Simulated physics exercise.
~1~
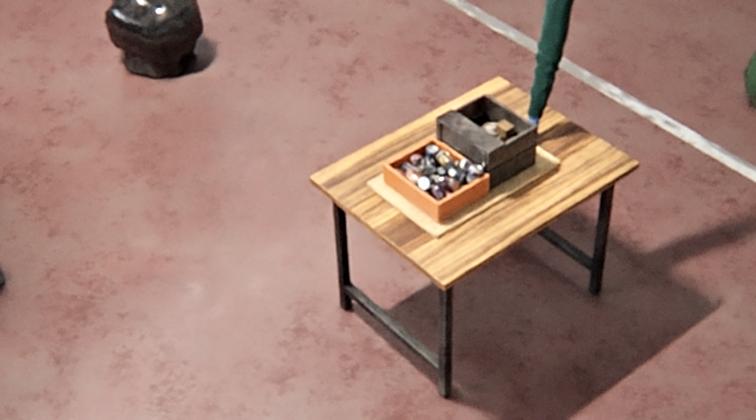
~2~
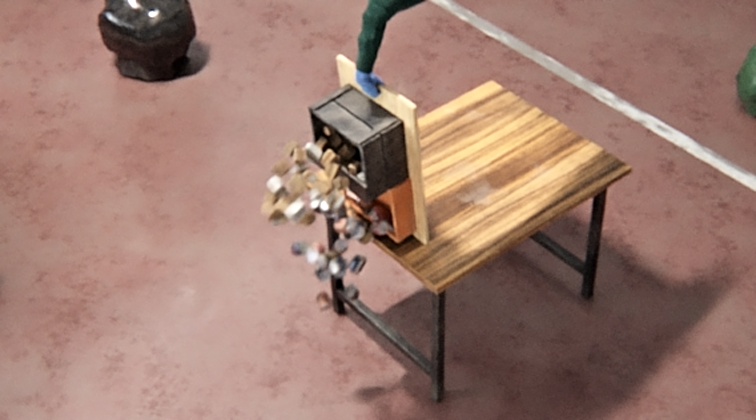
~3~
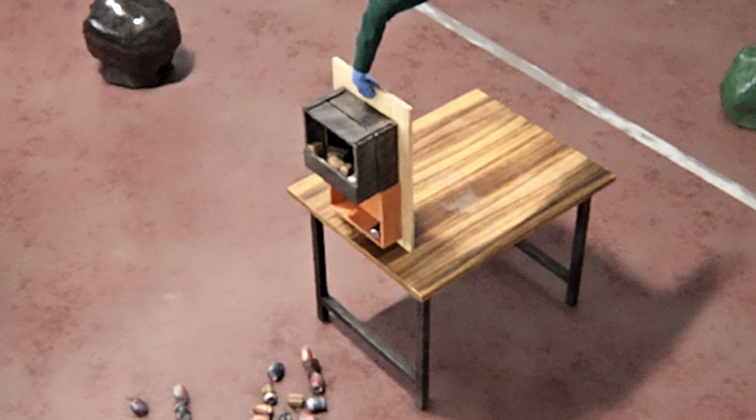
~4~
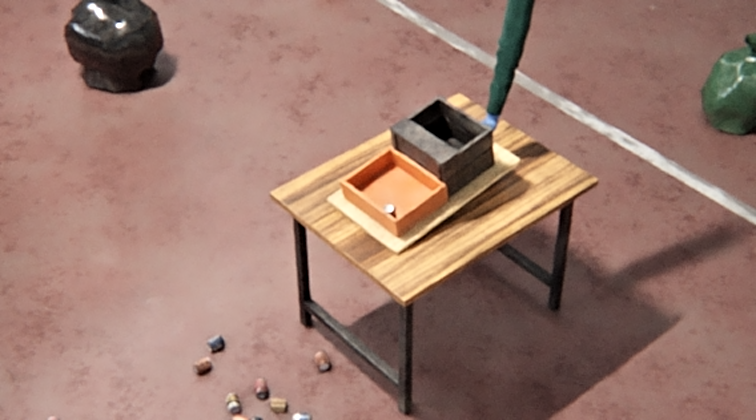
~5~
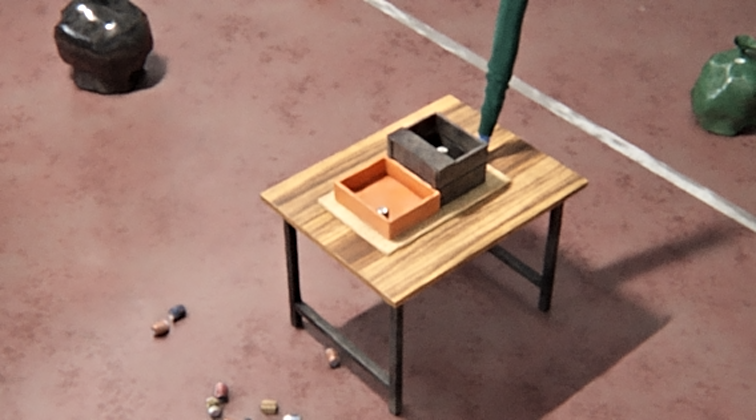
The clip shows a gloved hand tipping a board holding an orange container of mini cans and a black container of little parcels upright on a wooden table, spilling many pieces leftward onto the floor, then lowering it flat, leaving the orange container nearly empty.
